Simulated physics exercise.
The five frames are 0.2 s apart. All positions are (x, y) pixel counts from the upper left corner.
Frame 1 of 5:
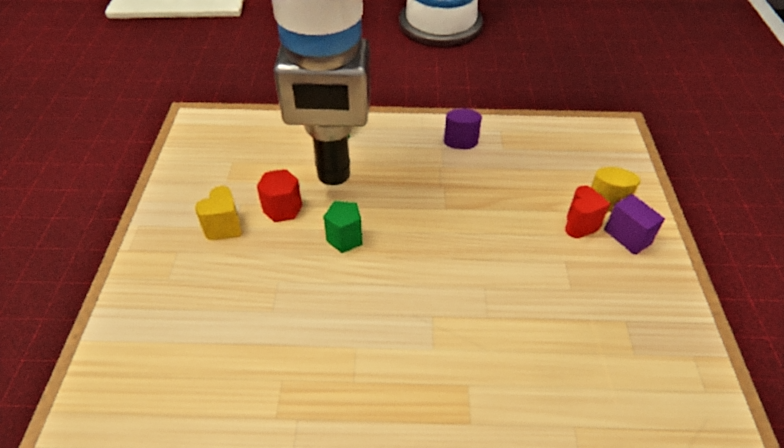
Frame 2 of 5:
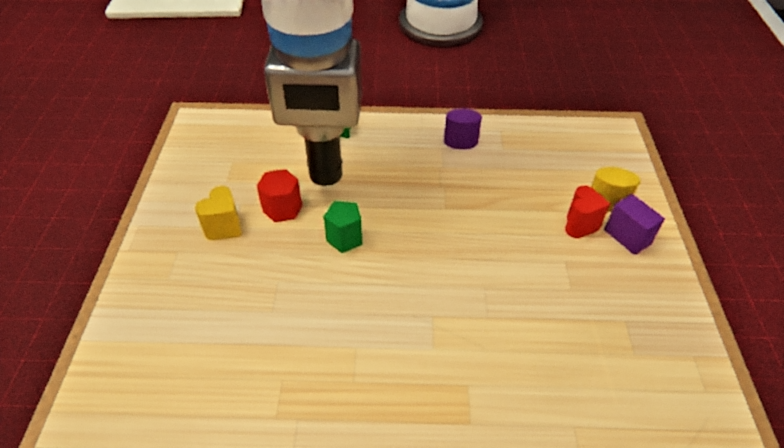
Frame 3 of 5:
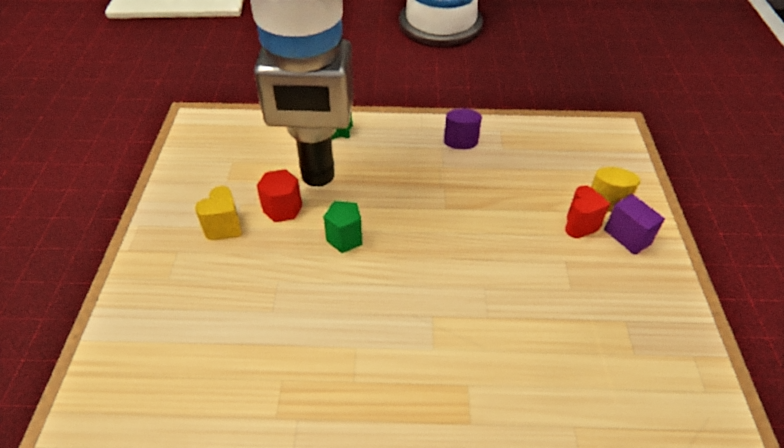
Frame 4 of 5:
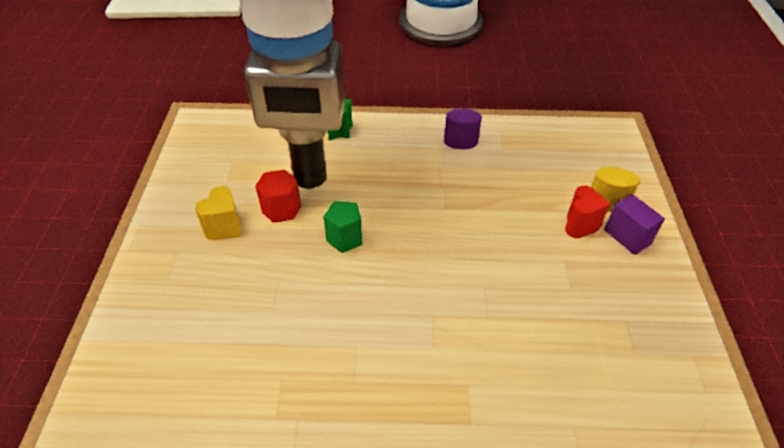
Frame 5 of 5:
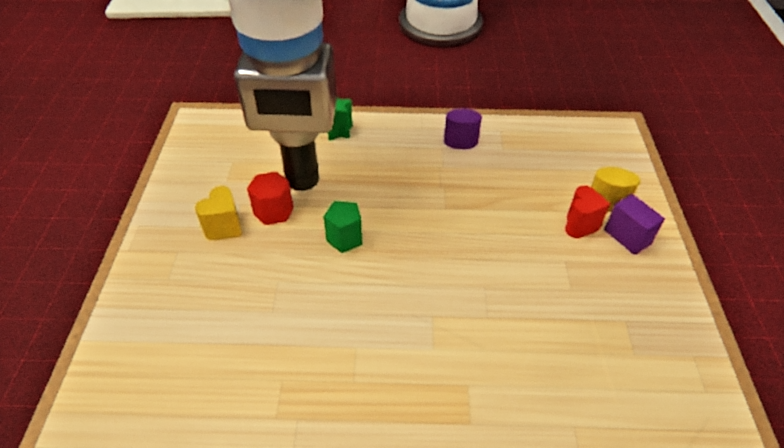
On a light wooden board over dark red cloth, a robot arm's black rod moves a short way left among scattered coloured blocks, then nudges the red hexagon slightly left toward the yellow heart, while the other blocks stay still.
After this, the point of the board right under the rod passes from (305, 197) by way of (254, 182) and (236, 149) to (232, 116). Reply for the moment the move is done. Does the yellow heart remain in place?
I expect so.
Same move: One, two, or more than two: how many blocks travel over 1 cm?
My answer is one.
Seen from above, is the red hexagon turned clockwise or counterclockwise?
Bird's-eye view: Counterclockwise.
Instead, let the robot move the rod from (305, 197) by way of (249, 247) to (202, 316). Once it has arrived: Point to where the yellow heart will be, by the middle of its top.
Roughly at (172, 209).
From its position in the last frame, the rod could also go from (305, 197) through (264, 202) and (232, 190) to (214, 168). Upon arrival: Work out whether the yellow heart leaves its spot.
Moved away.
The first path, step by step. One third of the way, rod at (249, 165); red hexagon at (251, 187), turned 25° anticlockwise.
Two thirds of the way, rod at (232, 132); red hexagon at (251, 187), turned 25° anticlockwise.
At the end, rod at (228, 99); yellow heart in place; red hexagon at (251, 187), turned 25° anticlockwise.
